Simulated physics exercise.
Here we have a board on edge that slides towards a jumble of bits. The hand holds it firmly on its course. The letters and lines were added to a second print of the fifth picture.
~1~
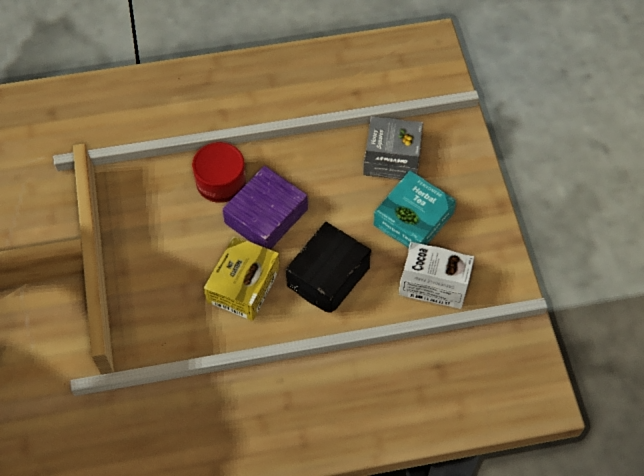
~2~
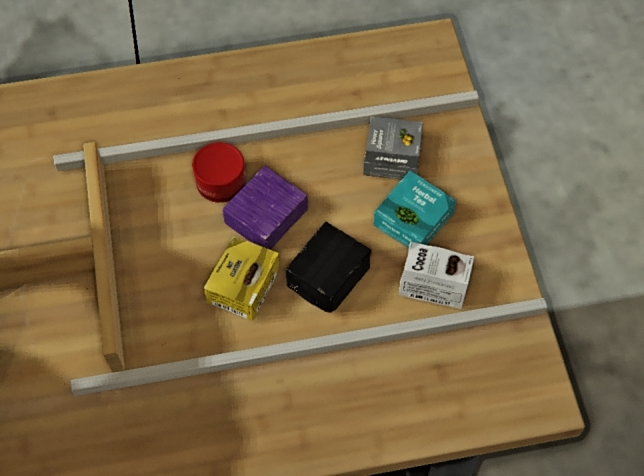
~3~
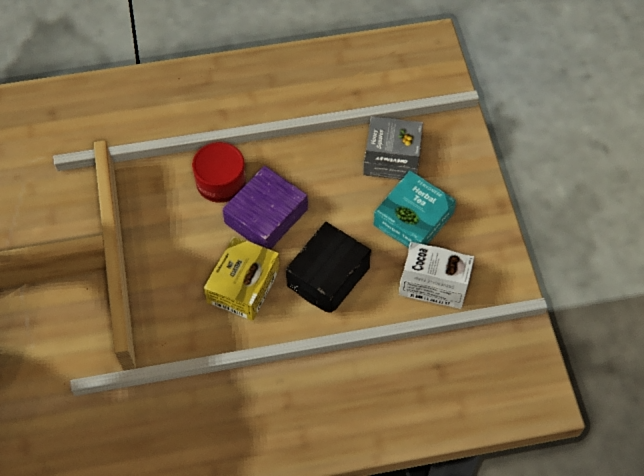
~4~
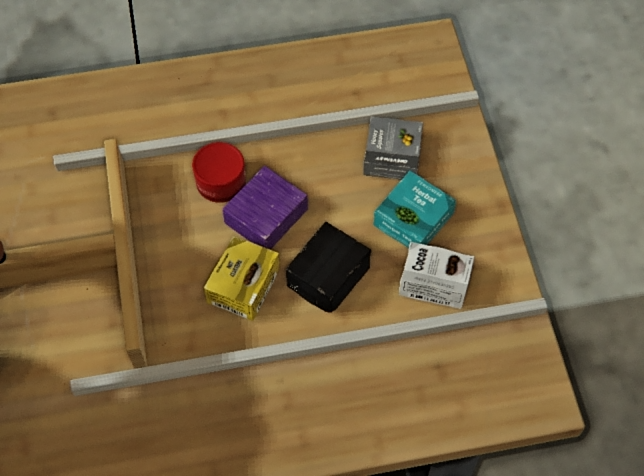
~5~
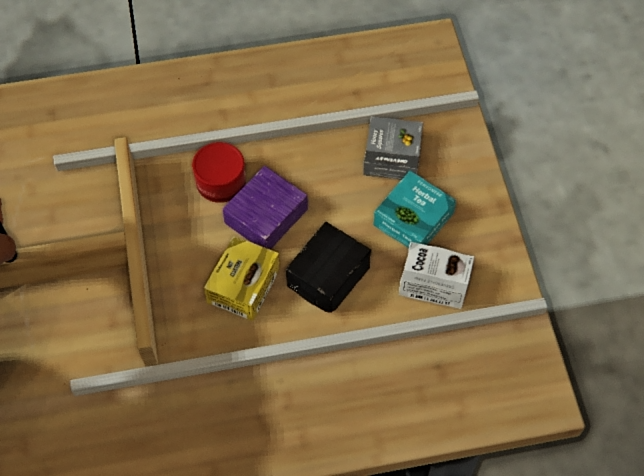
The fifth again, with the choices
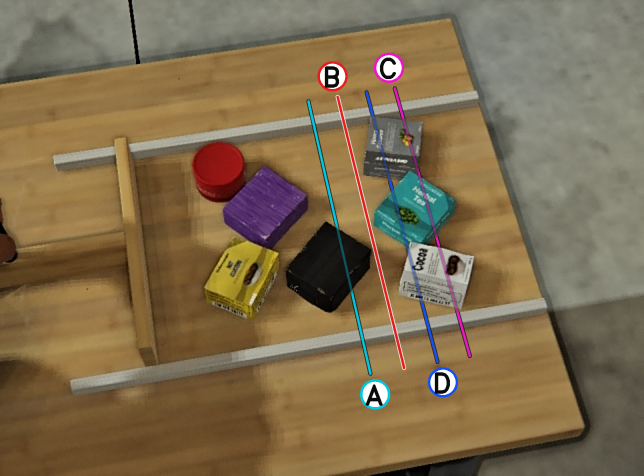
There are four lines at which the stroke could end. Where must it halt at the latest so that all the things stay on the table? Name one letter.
Nothing falls up to B.
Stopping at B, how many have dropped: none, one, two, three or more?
In all, none.
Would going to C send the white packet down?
Yes.
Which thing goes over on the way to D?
The white packet.
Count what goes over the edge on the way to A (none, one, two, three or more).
In all, none.
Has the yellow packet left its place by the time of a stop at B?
Yes.
On the marked copy, A at (337, 227); B at (368, 222); C at (430, 212); D at (400, 217).
With B. Early on, board (218, 222); red jar (242, 164); yellow packet (264, 274).
Further on, board (302, 209); white packet (463, 277); turquoise packet (429, 197).
At the end, board (364, 199); white packet (524, 269); turquoise packet (477, 180); nothing has fallen.
As for the rest, A is safe but short; C drops the turquoise packet and white packet; D drops the white packet.
